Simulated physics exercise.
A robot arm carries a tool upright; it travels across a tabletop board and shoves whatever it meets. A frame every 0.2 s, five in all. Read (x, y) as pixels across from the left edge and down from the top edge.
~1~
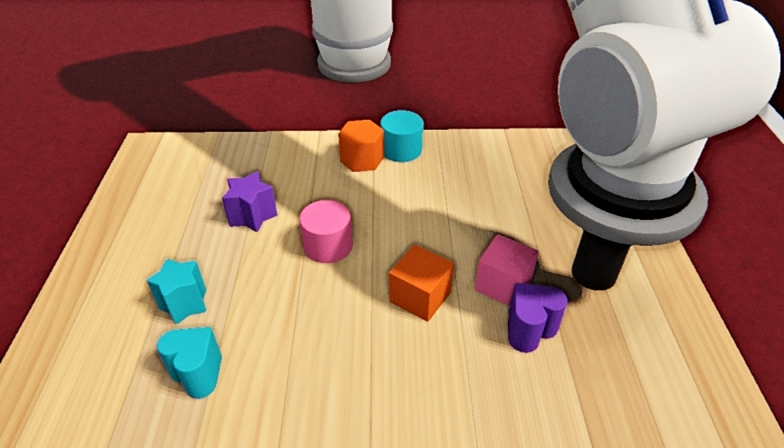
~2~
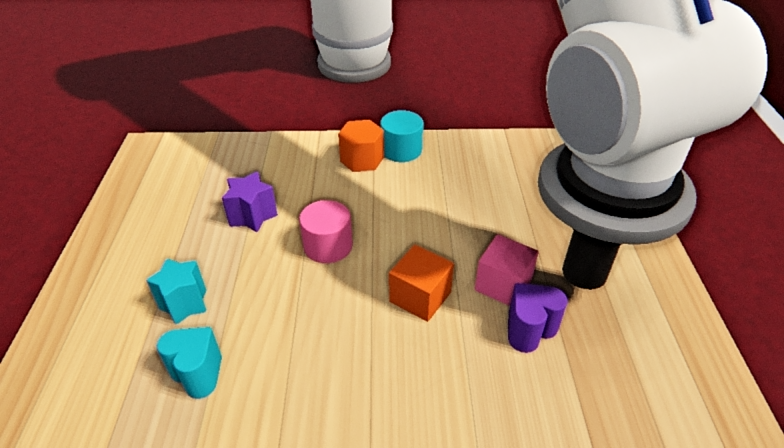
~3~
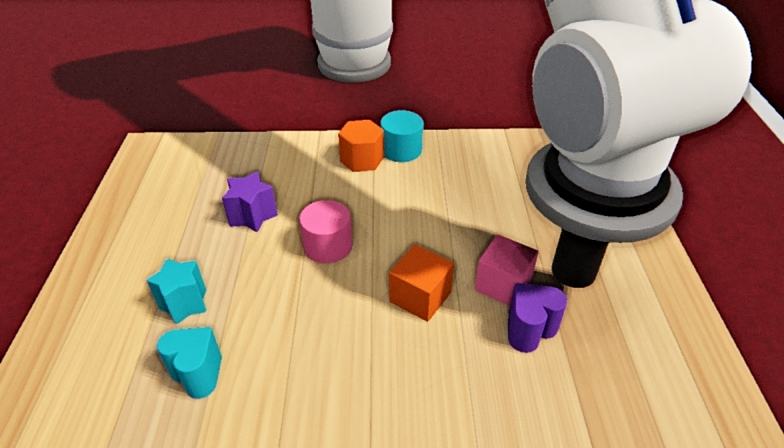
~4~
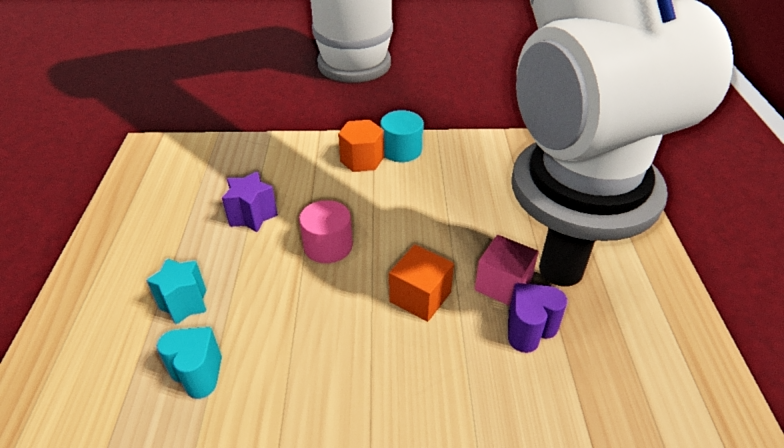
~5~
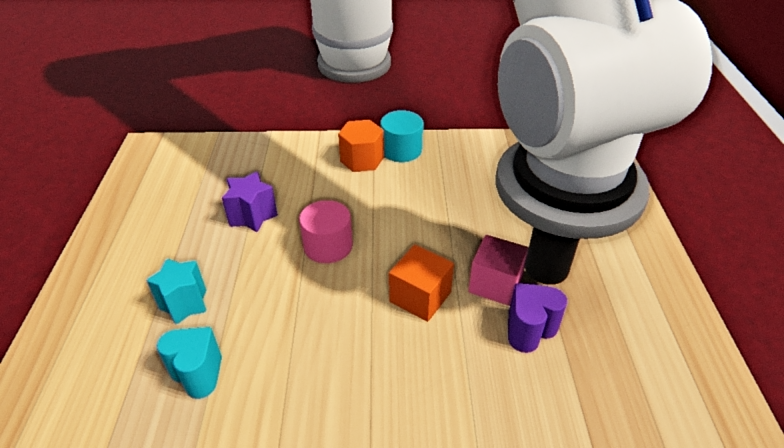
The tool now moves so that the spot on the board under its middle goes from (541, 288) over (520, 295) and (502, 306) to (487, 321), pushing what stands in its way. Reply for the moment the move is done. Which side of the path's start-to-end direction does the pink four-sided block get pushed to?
It goes right.
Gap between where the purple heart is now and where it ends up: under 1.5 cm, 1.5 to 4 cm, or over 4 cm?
1.5-4 cm.
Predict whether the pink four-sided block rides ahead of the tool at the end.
Prediction: Slipped aside.
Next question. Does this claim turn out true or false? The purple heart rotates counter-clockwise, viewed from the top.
True - the claim holds.
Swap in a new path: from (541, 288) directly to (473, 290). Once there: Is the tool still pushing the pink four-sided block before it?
I expect so.
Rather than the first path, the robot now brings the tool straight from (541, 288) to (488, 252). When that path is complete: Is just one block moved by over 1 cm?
Yes, I think so.
What follows on the original path. Halfway along, tool (515, 281); orange four-sided block (411, 268); pink four-sided block (472, 255); purple heart (534, 305), turned 15° anticlockwise.
At the end, tool (491, 302); orange four-sided block (406, 267), turned 15° anticlockwise; pink four-sided block (467, 256), turned 25° clockwise; purple heart (528, 321), turned 55° anticlockwise.
